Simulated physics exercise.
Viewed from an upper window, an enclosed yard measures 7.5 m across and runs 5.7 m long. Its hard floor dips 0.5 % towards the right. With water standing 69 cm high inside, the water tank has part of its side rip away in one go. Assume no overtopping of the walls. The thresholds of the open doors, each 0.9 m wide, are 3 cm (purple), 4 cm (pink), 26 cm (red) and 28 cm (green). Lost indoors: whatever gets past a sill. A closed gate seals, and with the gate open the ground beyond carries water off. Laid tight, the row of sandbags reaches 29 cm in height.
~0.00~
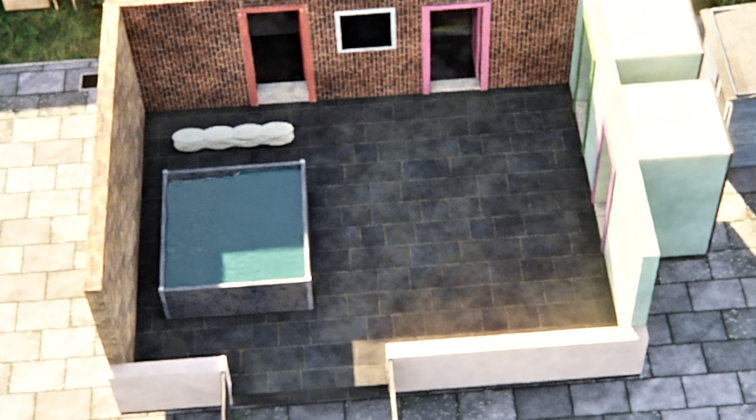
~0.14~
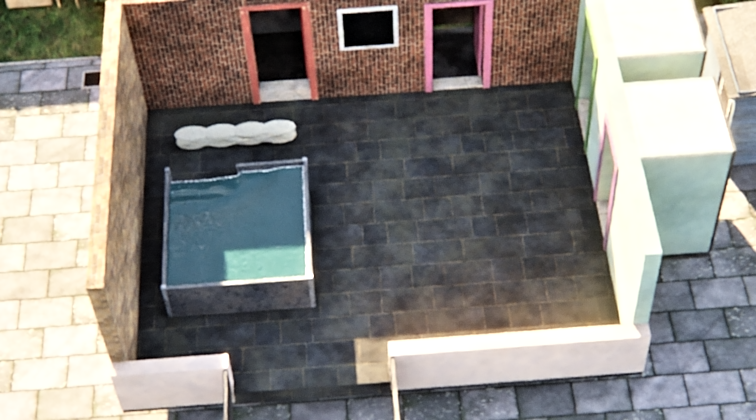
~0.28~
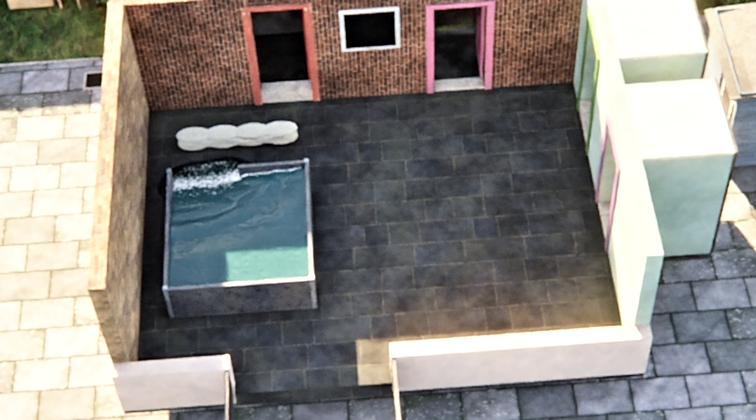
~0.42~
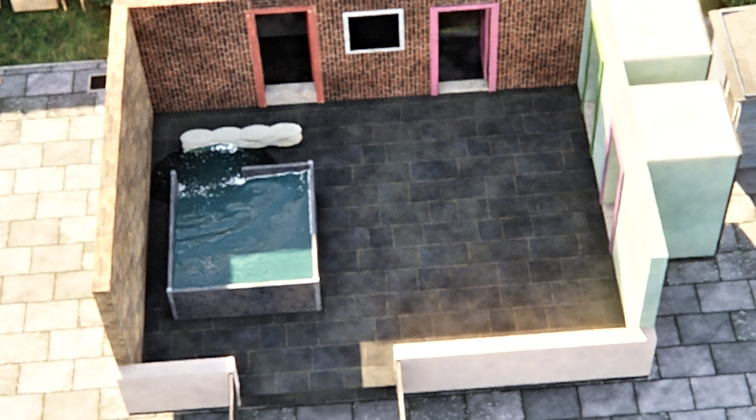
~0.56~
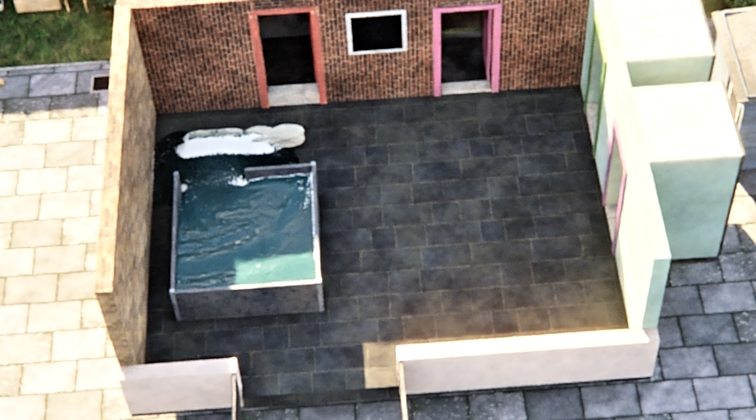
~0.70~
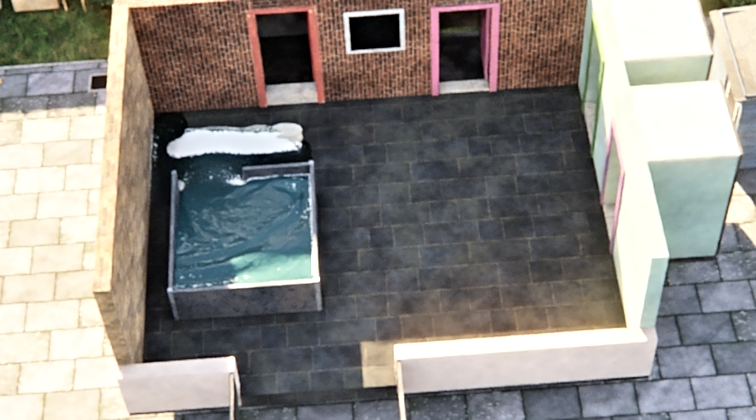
At the start, a glass-sided tank of still blue-green water stands in a walled, dark-paved yard near a pale, lumpy row. Part of the tank's far side then opens and water pours out, its surface rippling. The dark water spreads over the paving and around the row, foaming white against it.
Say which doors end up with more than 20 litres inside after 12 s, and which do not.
Purple door more than 20 litres inside, pink door more than 20 litres inside, red door not more than 20 litres inside, green door not more than 20 litres inside.
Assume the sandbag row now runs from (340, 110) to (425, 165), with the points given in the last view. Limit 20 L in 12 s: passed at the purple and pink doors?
Doors: Purple exceeds / pink stays under.
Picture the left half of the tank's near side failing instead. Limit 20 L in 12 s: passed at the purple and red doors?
The purple door comes out more than that and the red door less than that.
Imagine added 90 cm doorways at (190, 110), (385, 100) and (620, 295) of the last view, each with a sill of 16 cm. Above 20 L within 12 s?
Well, the first is on the high side, the second is on the low side, and the third is on the low side.
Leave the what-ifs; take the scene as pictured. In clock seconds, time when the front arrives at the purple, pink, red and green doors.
Purple 3.8 s, pink 2.4 s, red 1.6 s, green 3.6 s.
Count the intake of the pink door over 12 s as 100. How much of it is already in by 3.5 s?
By then it's near 5% of the total.
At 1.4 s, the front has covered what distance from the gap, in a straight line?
It comes to some 3.2 metres.
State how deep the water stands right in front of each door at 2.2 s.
Centimetres: Purple 0 / pink 0 / red 16 / green 0.
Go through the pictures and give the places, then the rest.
In the first frame, the water tank at (235, 227) is whole and still, 69 cm deep.
In the second frame, the front is at a hidden place, 0.6 m from the gap on the water tank's far side; 0.2 m2 of floor is under water; 69 cm left at the back of the water tank.
In the third frame, the front is at (242, 163), 0.9 m from the gap on the water tank's far side; 1.0 m2 of floor is under water; 69 cm left at the back of the water tank.
In the fourth frame, the front is at (256, 149), 1.3 m from the gap on the water tank's far side; 1.9 m2 of floor is under water; 69 cm left at the back of the water tank.
In the fifth frame, water pours out on the water tank's far side and has run 1.7 m, to (173, 138); typically 7 cm deep outside, 69 cm at the water tank's back.
In the sixth frame, water pours out on the water tank's far side and has run 2.2 m, to (161, 119); typically 7 cm deep outside, 66 cm at the water tank's back.
After 1.4 s water covers 15 % of the floor and is deepest (58 cm) near (155, 117); purple door not reached, pink door not reached, red door not reached, green door not reached.
After 2.2 s water covers 35 % of the floor and is deepest (49 cm) near (155, 117); purple door not reached, pink door not reached, red door 16 cm at the sill, 0 L in, green door not reached.
After 3.5 s water covers 60 % of the floor and is deepest (32 cm) near (205, 152); purple door not reached, pink door 6 cm at the sill, 2 L in, red door 15 cm at the sill, 0 L in, green door not reached.
After 7.0 s water covers 90 % of the floor and is deepest (20 cm) near (621, 345); purple door 9 cm at the sill, 89 L in, pink door 3 cm at the sill, 4 L in, red door 11 cm at the sill, 0 L in, green door 17 cm at the sill, 2 L in.
After 12.0 s water covers 95 % of the floor and is deepest (12 cm) near (600, 357); purple door 11 cm at the sill, 184 L in, pink door 8 cm at the sill, 45 L in, red door 6 cm at the sill, 0 L in, green door 9 cm at the sill, 2 L in.
